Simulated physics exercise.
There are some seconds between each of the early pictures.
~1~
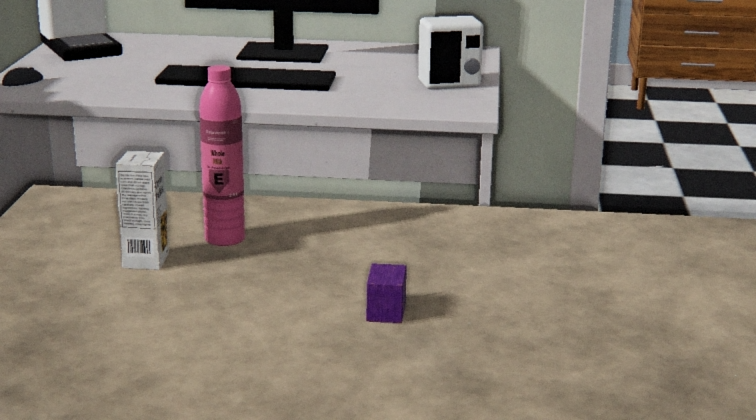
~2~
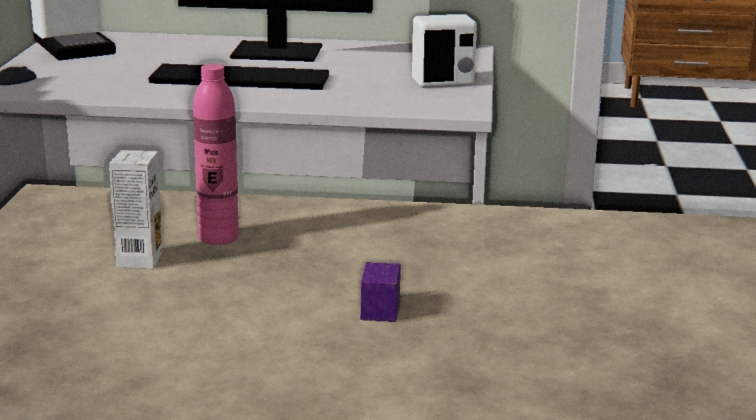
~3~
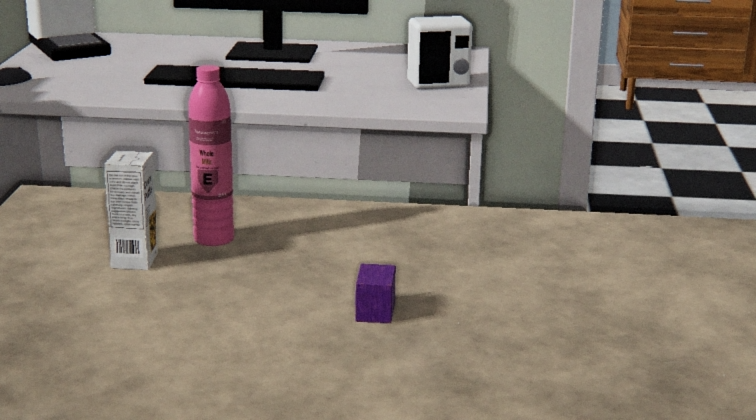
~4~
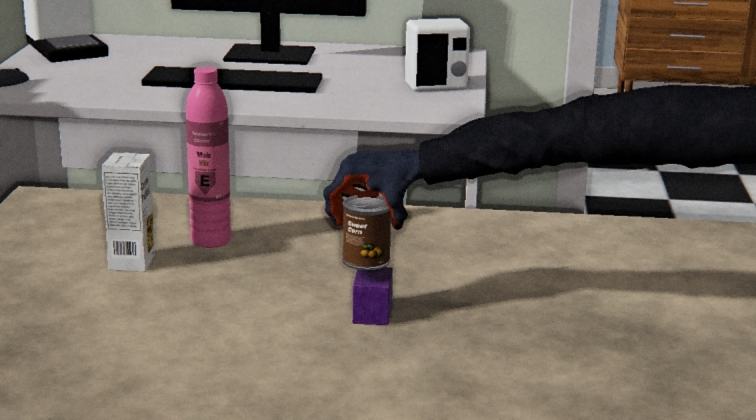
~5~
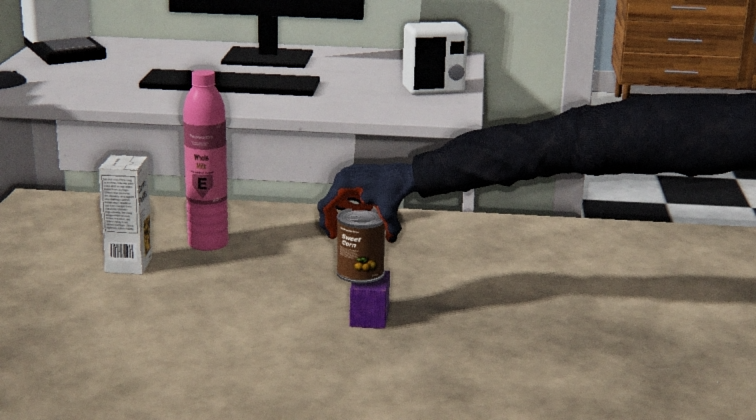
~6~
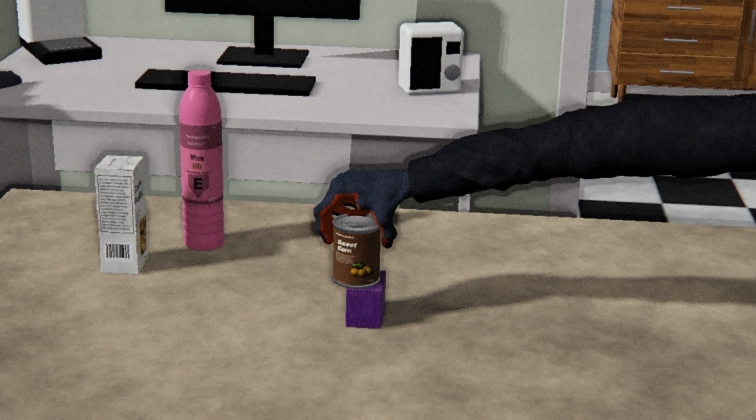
A dark-sleeved arm reaches in from the right over a mottled brown tabletop, seen from slightly above, with a grey desk, keyboard and monitor behind. A pink bottle and white carton stand at left, and a small purple block sits near the middle. The camera drifts slightly rightward, and the hand, appearing with a brown tin, lowers it slightly just behind the block.
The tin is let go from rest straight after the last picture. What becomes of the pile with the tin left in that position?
Pretty sure the pile is stable there.
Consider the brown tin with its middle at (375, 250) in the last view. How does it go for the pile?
In the end the pile does not fall.
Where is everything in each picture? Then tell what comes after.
The last thing is not in view yet; purple block (387, 293), in the first frame.
The last thing is not in view yet; white carton (137, 209), in the second frame.
The last thing is not in view yet; pink bottle (211, 156), in the third frame.
On its way; brown tin (367, 232); purple block (373, 295), in the fourth frame.
On its way; brown tin (361, 245); white carton (126, 215), in the fifth frame.
In place under the hand; brown tin (357, 250); pink bottle (202, 160), in the sixth frame.
Then, 0.30 s after the last picture, nothing has stirred.
Then, 0.80 s after the last picture, brown tin resting near (357, 250).
At rest, all 4 in place. Seen from the same camera at the end, brown tin near (357, 250). The pile holds.
